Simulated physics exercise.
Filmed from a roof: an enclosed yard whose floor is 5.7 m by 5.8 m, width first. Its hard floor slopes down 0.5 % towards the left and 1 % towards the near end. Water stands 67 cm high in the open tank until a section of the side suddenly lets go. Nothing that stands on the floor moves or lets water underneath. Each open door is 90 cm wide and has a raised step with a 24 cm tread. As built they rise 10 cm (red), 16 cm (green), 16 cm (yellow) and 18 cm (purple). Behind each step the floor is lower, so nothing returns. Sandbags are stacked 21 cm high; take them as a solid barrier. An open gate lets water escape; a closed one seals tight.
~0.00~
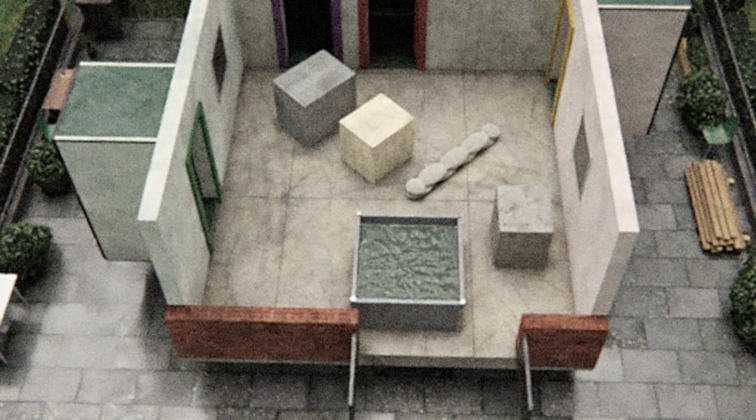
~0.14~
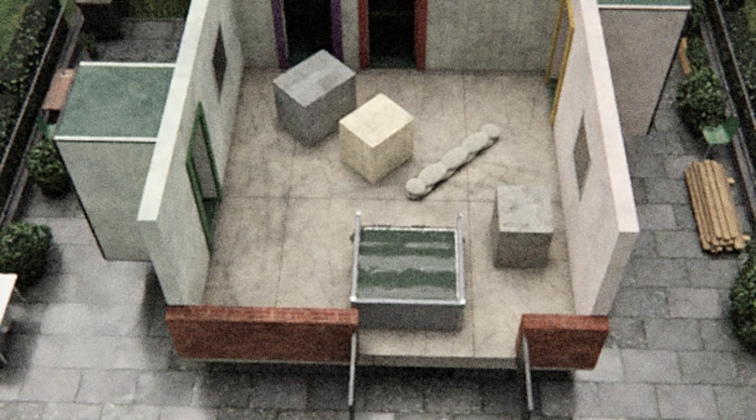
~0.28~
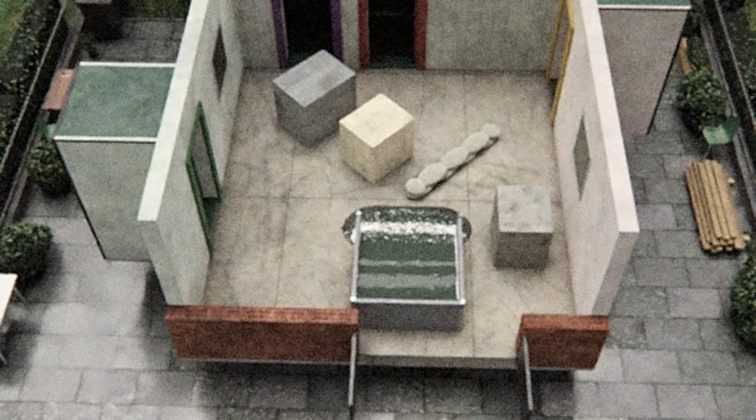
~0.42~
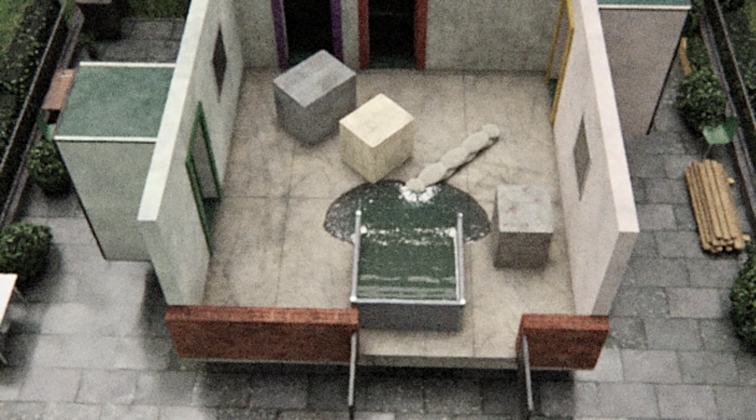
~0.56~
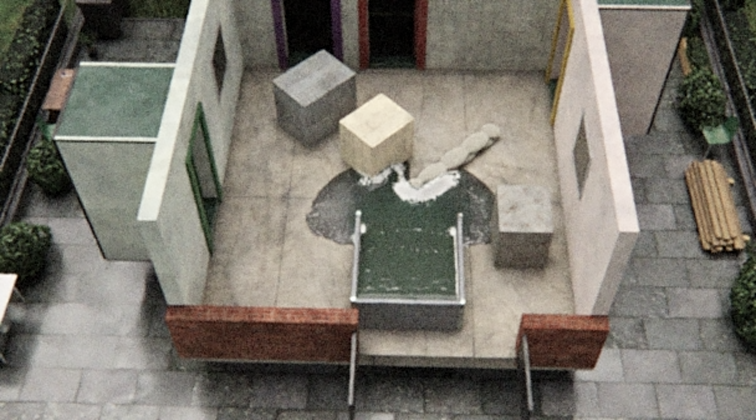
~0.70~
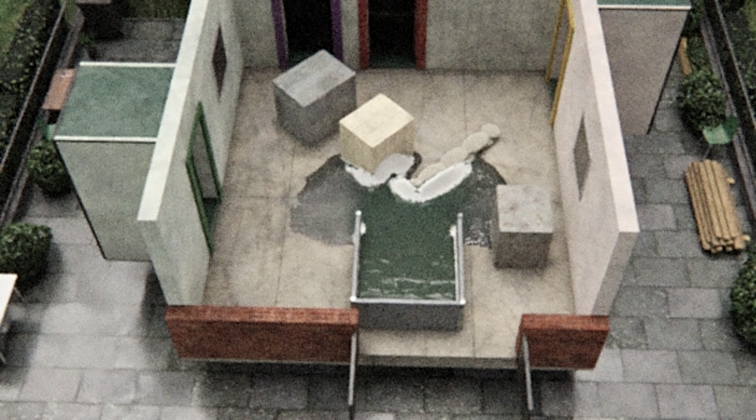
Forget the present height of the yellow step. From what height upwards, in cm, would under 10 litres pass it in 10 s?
It would have to be roughly 12.5 cm high.
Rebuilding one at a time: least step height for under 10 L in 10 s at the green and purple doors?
Roughly 6.5 cm at green and 7.0 cm at purple.
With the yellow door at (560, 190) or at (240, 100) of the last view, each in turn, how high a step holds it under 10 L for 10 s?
About 14.5 and 6.5 cm.
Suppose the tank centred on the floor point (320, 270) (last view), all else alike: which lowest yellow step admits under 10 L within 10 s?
About 12.0 cm.
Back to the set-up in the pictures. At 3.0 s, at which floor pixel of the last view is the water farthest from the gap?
Around (244, 67).
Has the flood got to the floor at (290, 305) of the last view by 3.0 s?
It is not reached.
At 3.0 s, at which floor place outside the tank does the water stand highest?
At about (533, 85).
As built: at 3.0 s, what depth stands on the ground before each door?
In cm: Red 3, green 8, yellow 13, purple 2.
After 1.4 s water covers 30 % of the floor, deepest (40 cm) near (383, 180); it has not reached the yellow door.
After 3.0 s water covers 60 % of the floor, deepest (26 cm) near (533, 85); 13 cm at the yellow door, 0 litres in over its 16 cm step.
After 10.0 s water covers 95 % of the floor, deepest (12 cm) near (202, 305); 2 cm at the yellow door, 4 litres in over its 16 cm step.
At the yellow door as built, the water arrived by 1.6 s and peaked near 16 cm at 3.8 s.
With a step of 11.5 cm, 13 litres would have come in within the 10 s; with 13.5 cm, 8 litres. So under 10 litres takes about 12.5 cm.
